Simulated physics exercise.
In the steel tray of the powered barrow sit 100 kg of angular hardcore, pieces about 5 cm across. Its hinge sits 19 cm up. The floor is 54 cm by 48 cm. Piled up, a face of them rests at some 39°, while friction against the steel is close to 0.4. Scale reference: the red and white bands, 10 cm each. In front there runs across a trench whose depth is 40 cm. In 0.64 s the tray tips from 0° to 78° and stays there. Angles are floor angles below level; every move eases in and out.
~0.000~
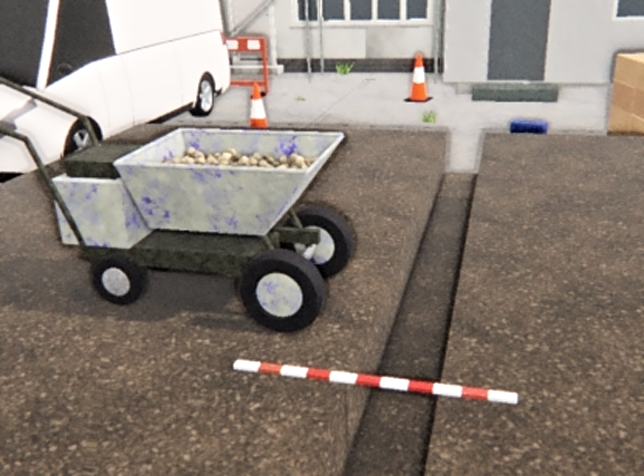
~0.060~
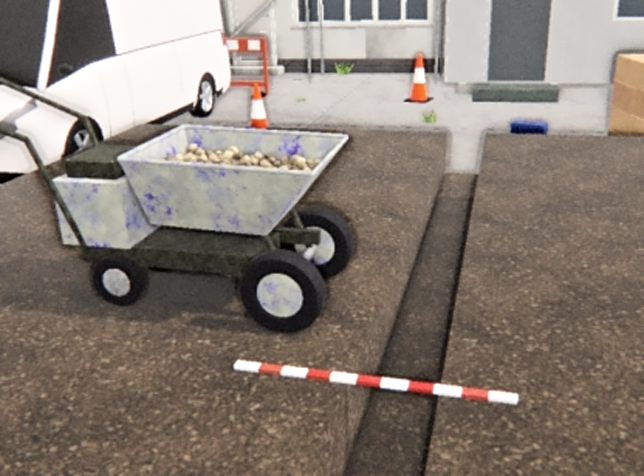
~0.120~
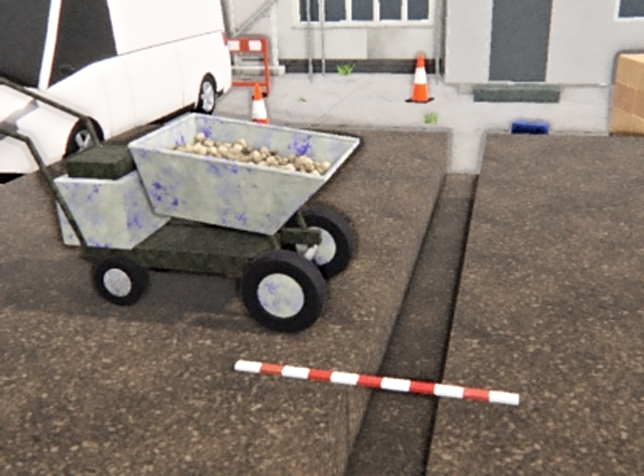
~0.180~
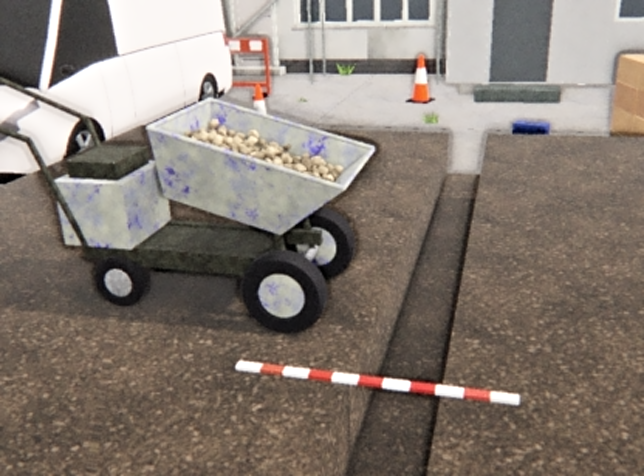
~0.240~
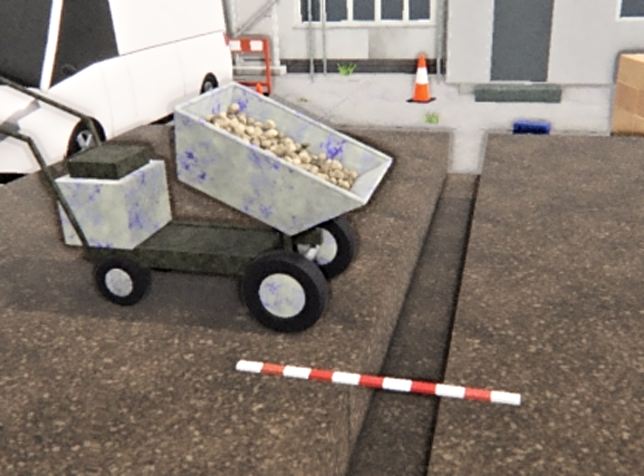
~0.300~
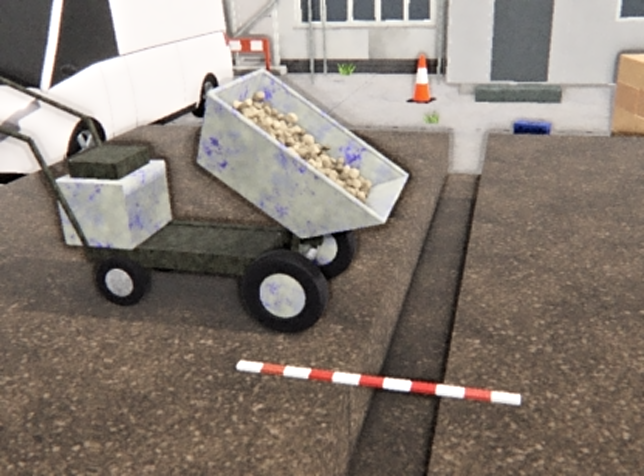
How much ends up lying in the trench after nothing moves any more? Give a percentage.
A share of about 38 per cent.
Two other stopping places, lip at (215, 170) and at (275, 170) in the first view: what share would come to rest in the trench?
80 %, then 65 %.
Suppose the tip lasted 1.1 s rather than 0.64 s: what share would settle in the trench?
I'd put it at roughly 55 per cent.
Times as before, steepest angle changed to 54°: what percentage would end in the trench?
Share in trench: Approx. 10%.
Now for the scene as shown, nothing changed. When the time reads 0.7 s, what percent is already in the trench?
I'd put it near 10 per cent.
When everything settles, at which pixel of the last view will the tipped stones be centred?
I'd put it close to (485, 316).
After 0.5 s the floor is at 66°; 100 % in the tray; the foremost stones are at (400, 244).
After 0.7 s the floor is at 78°; 66 % in the tray, 8 % in the trench, 26 % past the trench; the foremost stones are at (505, 328).
After 1.1 s the floor is at 78°; 10 % in the tray, 25 % in the trench, 65 % past the trench; the foremost stones are past the picture's edge.
After 3.0 s the floor is at 78°; 0 % in the tray, 38 % in the trench, 62 % past the trench; the foremost stones are past the picture's edge.
